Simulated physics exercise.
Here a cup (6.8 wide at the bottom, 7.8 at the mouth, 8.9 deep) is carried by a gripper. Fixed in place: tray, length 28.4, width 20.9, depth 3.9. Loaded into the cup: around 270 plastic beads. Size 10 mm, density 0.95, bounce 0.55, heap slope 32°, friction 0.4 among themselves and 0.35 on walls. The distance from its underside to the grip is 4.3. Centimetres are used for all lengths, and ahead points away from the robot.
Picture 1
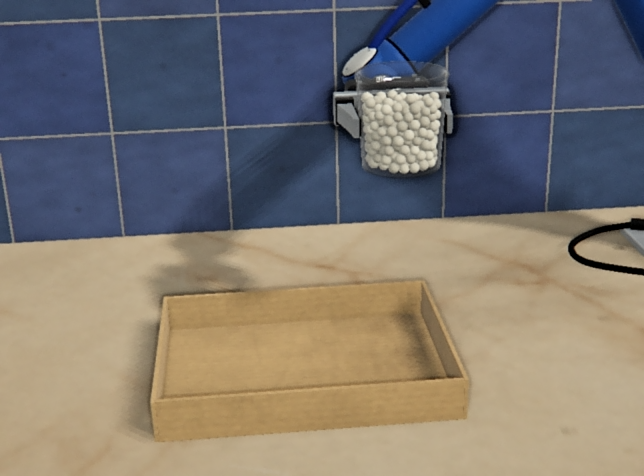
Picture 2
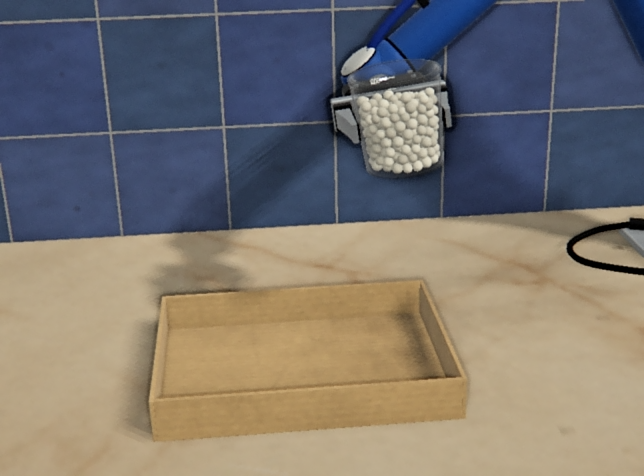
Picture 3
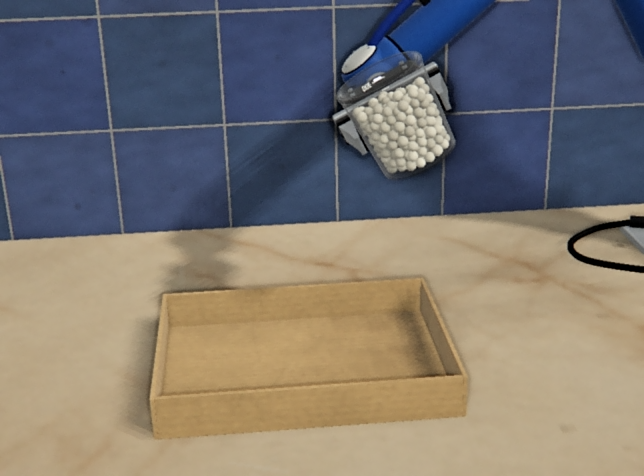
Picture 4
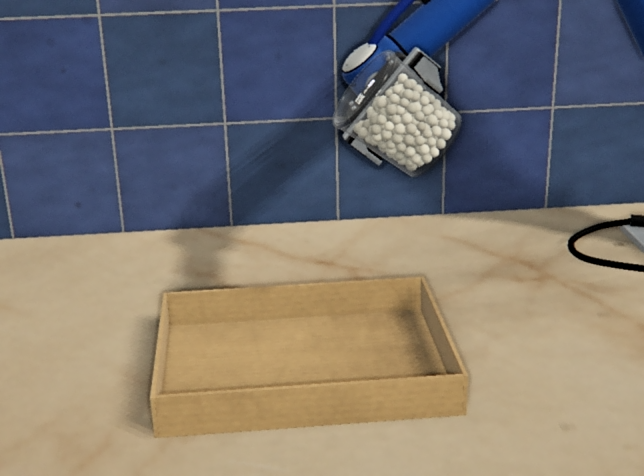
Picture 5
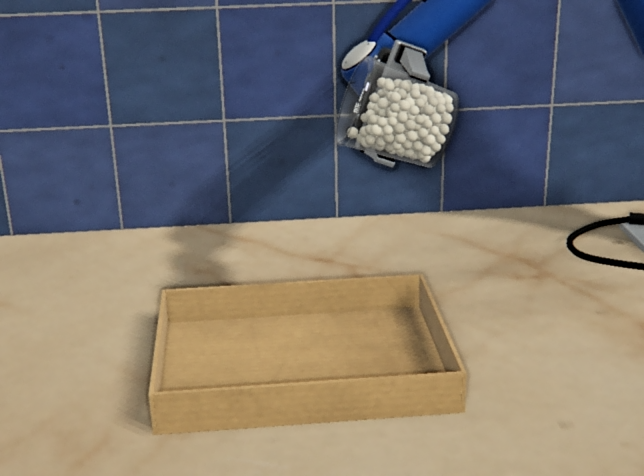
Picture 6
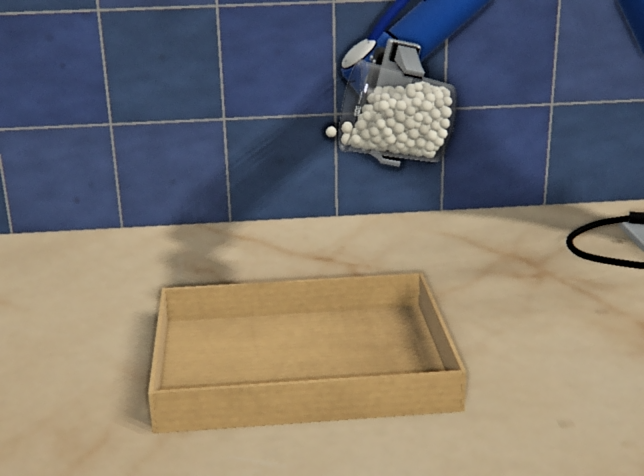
Clear cup of white beads tilting steadily leftward in a blue robotic gripper, beads shifting to its rim above a tray.
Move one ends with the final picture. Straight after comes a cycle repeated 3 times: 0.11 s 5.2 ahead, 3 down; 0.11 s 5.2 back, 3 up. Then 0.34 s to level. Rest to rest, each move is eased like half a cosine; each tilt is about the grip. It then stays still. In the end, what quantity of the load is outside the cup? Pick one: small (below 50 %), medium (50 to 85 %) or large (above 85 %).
Medium.
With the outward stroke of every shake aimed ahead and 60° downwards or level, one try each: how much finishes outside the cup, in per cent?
Near 45 and 95 percent respectively.
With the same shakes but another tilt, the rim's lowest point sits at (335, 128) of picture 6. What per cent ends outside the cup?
Close to 35 in a hundred.
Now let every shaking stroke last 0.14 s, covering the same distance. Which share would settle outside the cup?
In that case about 60 in a hundred.
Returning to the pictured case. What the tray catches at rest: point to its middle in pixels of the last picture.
(214, 356).
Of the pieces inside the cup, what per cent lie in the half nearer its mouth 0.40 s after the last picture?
Close to 70 in a hundred.
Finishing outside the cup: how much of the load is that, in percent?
Around 65 in a hundred.
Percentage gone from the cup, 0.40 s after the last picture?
By then near 45 % is out.
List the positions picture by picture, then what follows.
In the first frame, cup middle at (401, 121), level; upper third of the load around (402, 108), from x 365 to 435, top at y 95; 272 in the cup.
In the second frame, cup middle at (400, 121), tilted 7° forward; upper third of the load around (401, 109), from x 360 to 435, top at y 95.
In the third frame, cup middle at (400, 119), tilted 26° forward; upper third of the load around (404, 107), from x 360 to 445, top at y 85.
In the fourth frame, cup middle at (400, 118), tilted 50° forward; upper third of the load around (406, 104), from x 360 to 450, top at y 80.
In the fifth frame, cup middle at (399, 116), tilted 69° forward; upper third of the load around (406, 100), from x 355 to 450, top at y 85.
In the sixth frame, cup middle at (399, 115), tilted 76° forward; upper third of the load around (413, 102), from x 330 to 445, top at y 85; 272 in the cup.
Then, 0.40 s later, tilted 76° forward, highest piece 26 above the table; 153 in the cup, 76 in the tray, 8 on the table or floor, 35 in flight or on a rim.
Then, 0.80 s later, tilted 48° forward, highest piece 27 above the table; 123 in the tray, 94 in the cup, 23 on the table or floor, 32 in flight or on a rim.
Then, 1.20 s later, level, highest piece 27 above the table; 150 in the tray, 94 in the cup, 28 on the table or floor.
Then, 2.25 s later, level, highest piece 27 above the table; 150 in the tray, 94 in the cup, 28 on the table or floor.
At rest, 150 in the tray, 94 in the cup, 28 on the table or floor. That is 65 % outside the cup.
